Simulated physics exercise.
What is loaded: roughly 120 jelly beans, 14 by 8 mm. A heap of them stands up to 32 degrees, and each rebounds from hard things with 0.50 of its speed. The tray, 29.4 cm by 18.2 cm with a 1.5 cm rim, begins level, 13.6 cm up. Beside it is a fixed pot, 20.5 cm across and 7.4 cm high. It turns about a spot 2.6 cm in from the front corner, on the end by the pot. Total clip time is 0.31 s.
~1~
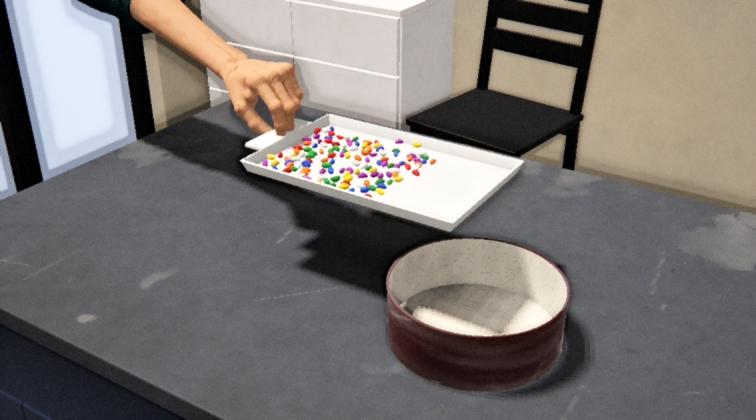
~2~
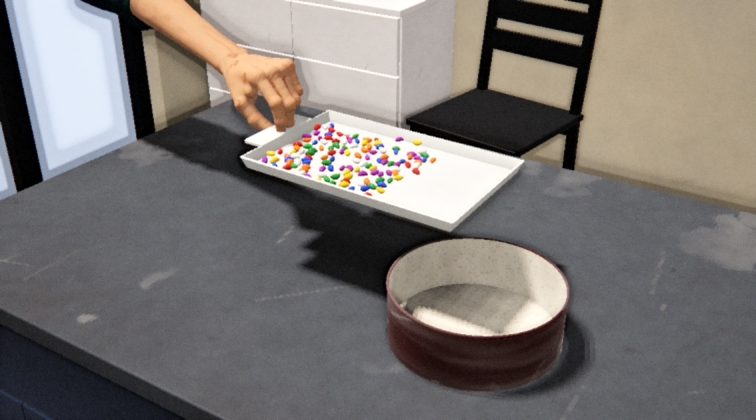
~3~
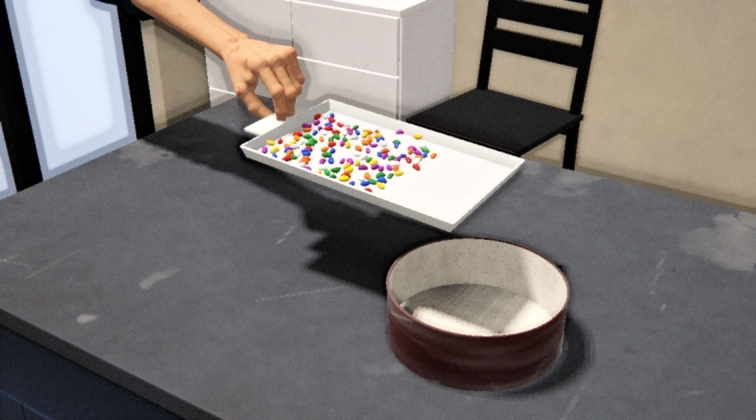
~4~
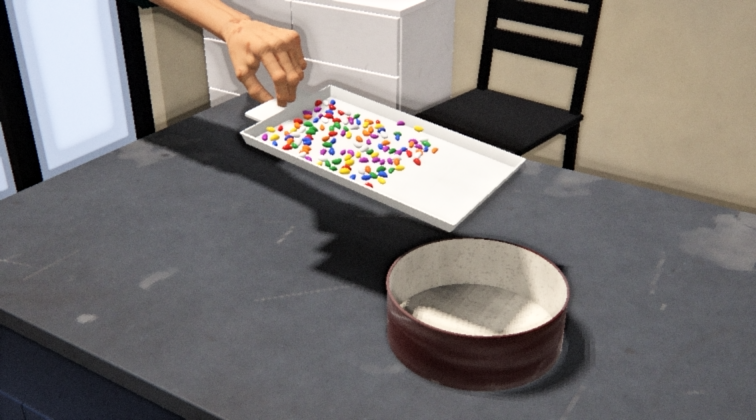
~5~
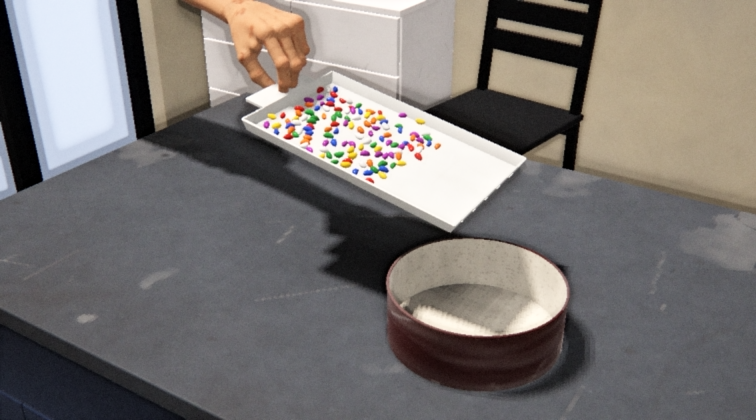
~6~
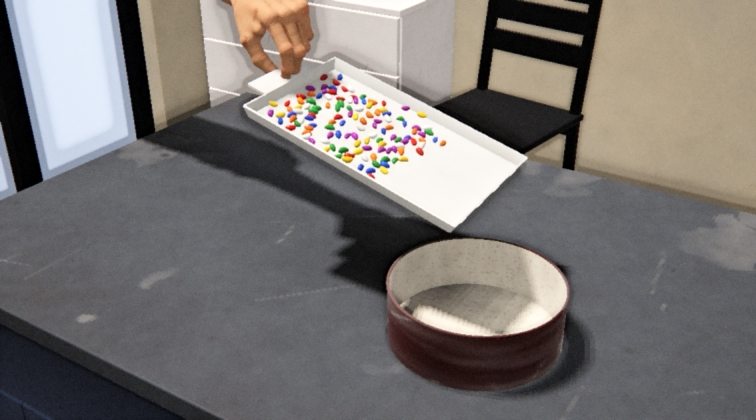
To begin with, a hand holds the far left end of a level white tray scattered with colourful candies, beside a round dark red pot on a grey table. The hand then steadily raises that end, slanting the tray down toward the pot at right, while the candies barely shift along it.
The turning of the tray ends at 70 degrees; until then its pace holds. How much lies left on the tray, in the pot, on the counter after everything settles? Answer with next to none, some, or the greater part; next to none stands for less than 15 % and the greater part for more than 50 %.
Tray: Some; pot: The greater part; counter: Next to none.
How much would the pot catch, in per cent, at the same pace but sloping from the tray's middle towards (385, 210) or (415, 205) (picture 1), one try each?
Near 85 and 95 percent, in that order.
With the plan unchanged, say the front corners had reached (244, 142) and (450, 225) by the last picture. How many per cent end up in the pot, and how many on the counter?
Pot 60, counter 30.
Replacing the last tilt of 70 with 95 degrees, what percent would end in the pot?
Estimate: Roughly 90 percent.
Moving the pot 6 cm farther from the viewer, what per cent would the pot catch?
With that change it comes to something like 55 in a hundred.
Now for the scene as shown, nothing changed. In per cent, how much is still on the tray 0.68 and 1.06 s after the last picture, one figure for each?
Sequence: 50; 35.
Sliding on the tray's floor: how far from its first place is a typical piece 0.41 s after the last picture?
It has moved some 12 cm from its start.
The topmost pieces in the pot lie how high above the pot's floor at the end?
Some 1.0 cm above the floor.
Then, 0.41 s after the last picture, tilt 42 degrees; the tray holds 100 %, the pot 0 %.
Then, 0.68 s after the last picture, tilt 59 degrees; the tray holds 50 %, the pot 30 %.
Then, 1.06 s after the last picture, tilt 70 degrees; the tray holds 35 %, the pot 60 %.
In the end, tray 30 %, pot 60 %, counter 5 %.
